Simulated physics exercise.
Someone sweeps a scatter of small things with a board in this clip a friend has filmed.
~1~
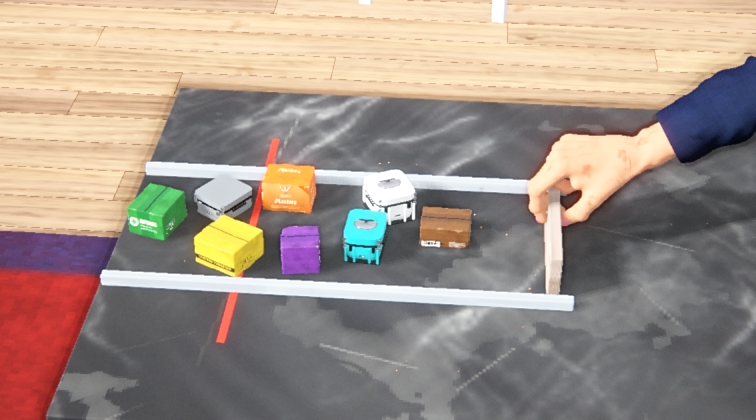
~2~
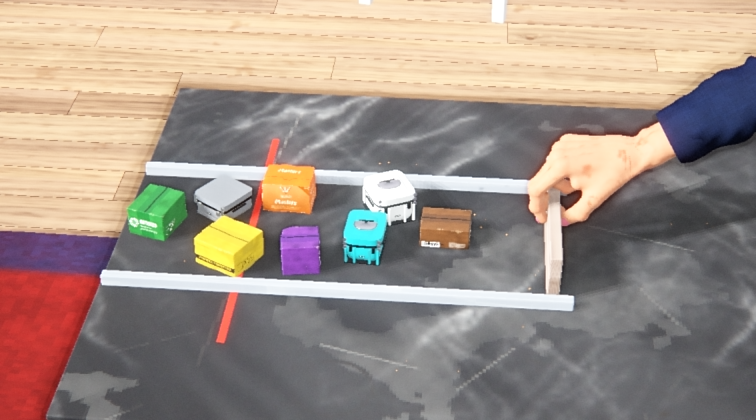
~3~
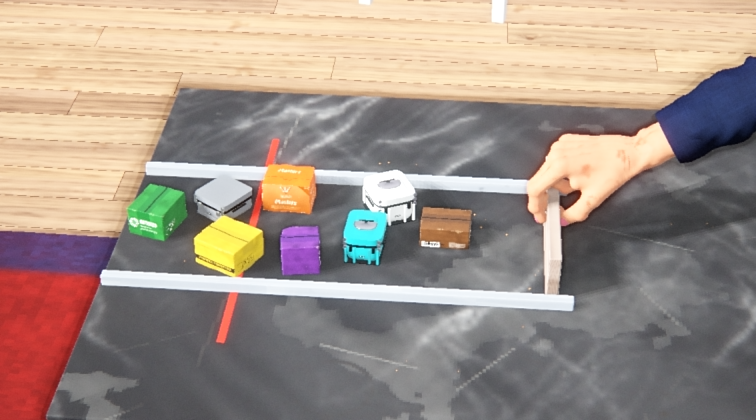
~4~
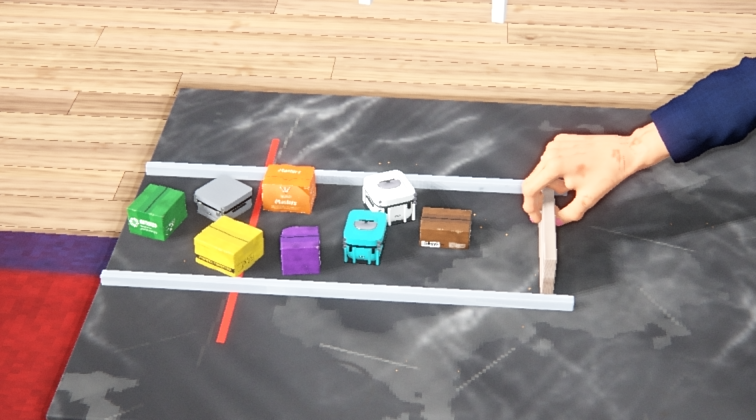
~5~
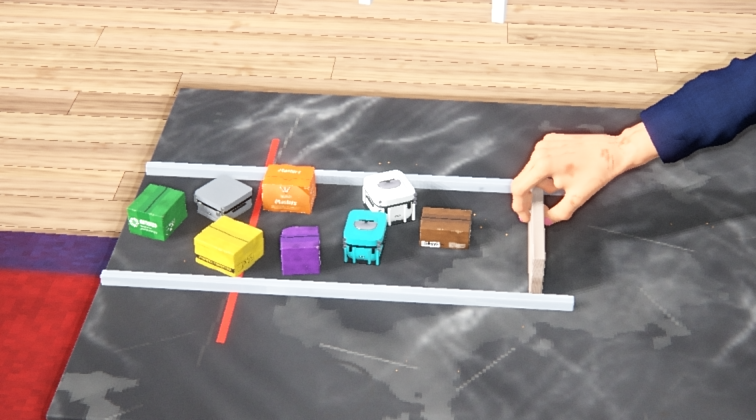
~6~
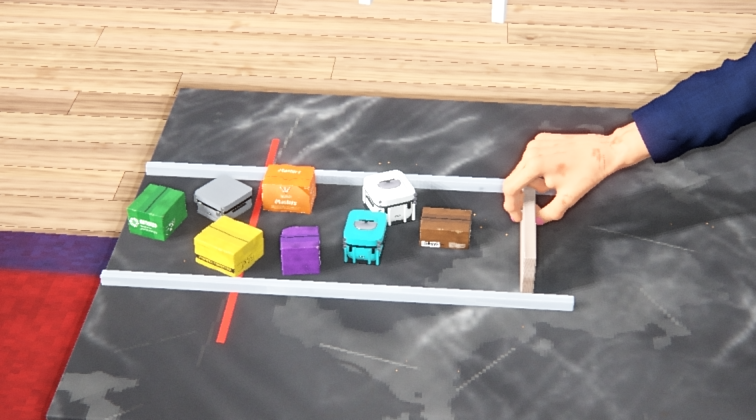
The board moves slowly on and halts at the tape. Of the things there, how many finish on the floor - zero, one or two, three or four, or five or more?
Zero finish on the floor.
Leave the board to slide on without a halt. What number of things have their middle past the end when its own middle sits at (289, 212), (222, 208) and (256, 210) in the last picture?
Taking the places in turn, the counts are 0, 1 and 0.
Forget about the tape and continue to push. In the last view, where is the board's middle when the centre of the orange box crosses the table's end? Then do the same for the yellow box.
Points: About (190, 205) and about (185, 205).
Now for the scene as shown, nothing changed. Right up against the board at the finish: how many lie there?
The count in contact is 3.
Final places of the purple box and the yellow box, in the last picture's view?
The first one ends at (199, 256), the second at (159, 248).
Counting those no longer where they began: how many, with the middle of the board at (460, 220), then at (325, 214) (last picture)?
In order, the tallies are 1 and 7.
Soon after, none off yet; green box at rest near (157, 212); grey case at rest near (224, 201); yellow box at rest near (229, 246).
In the end, the number that fall off is zero.
